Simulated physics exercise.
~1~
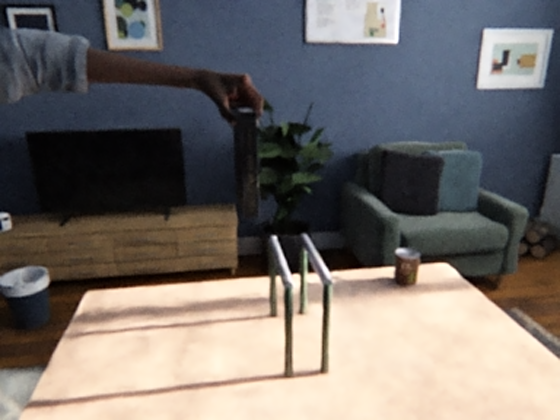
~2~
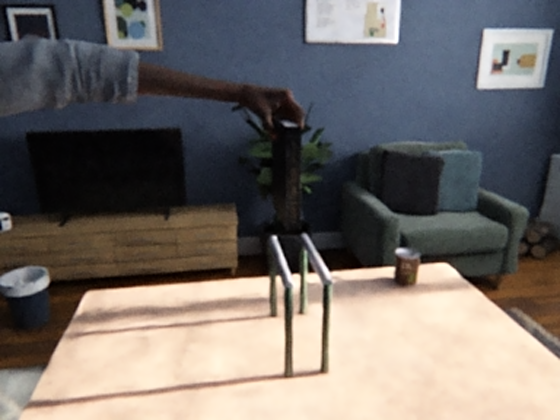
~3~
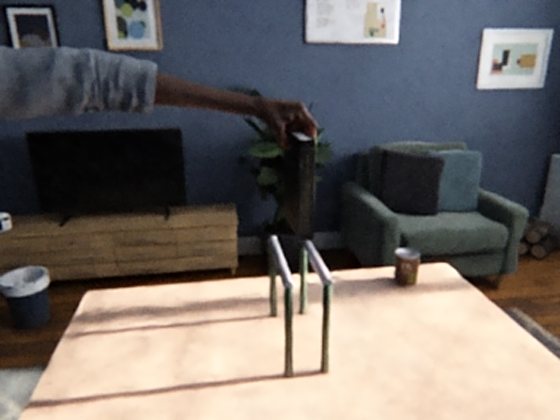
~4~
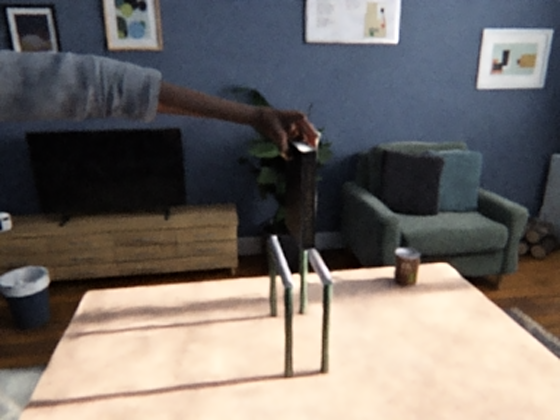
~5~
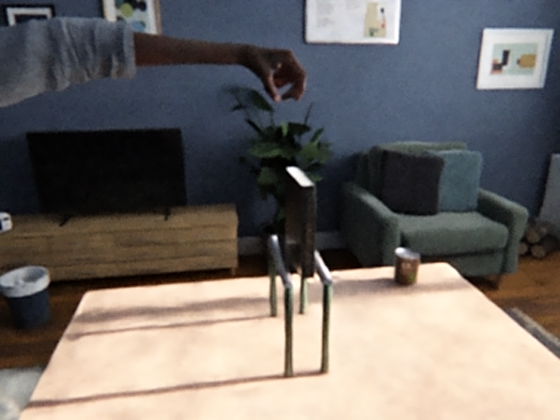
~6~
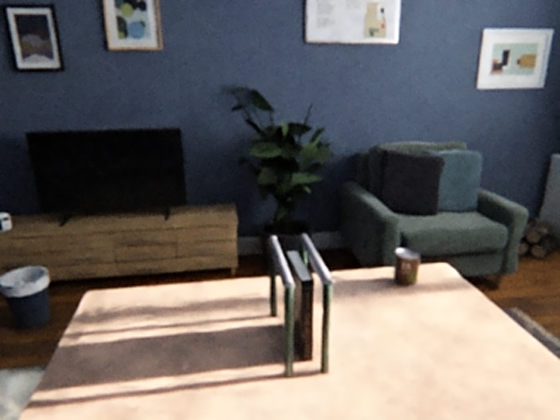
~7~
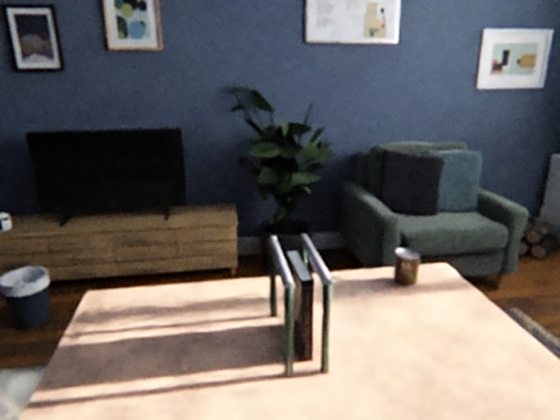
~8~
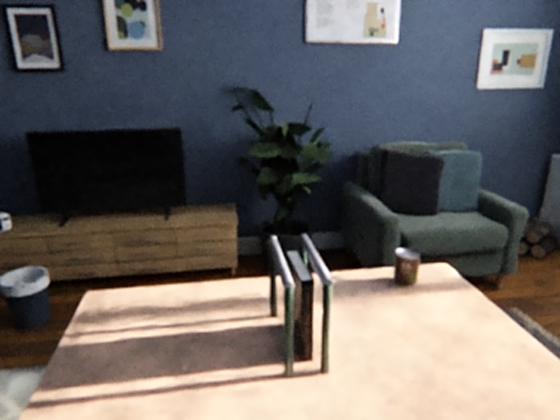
A hand moves a black book right, releases it, and it drops upright between two rails.
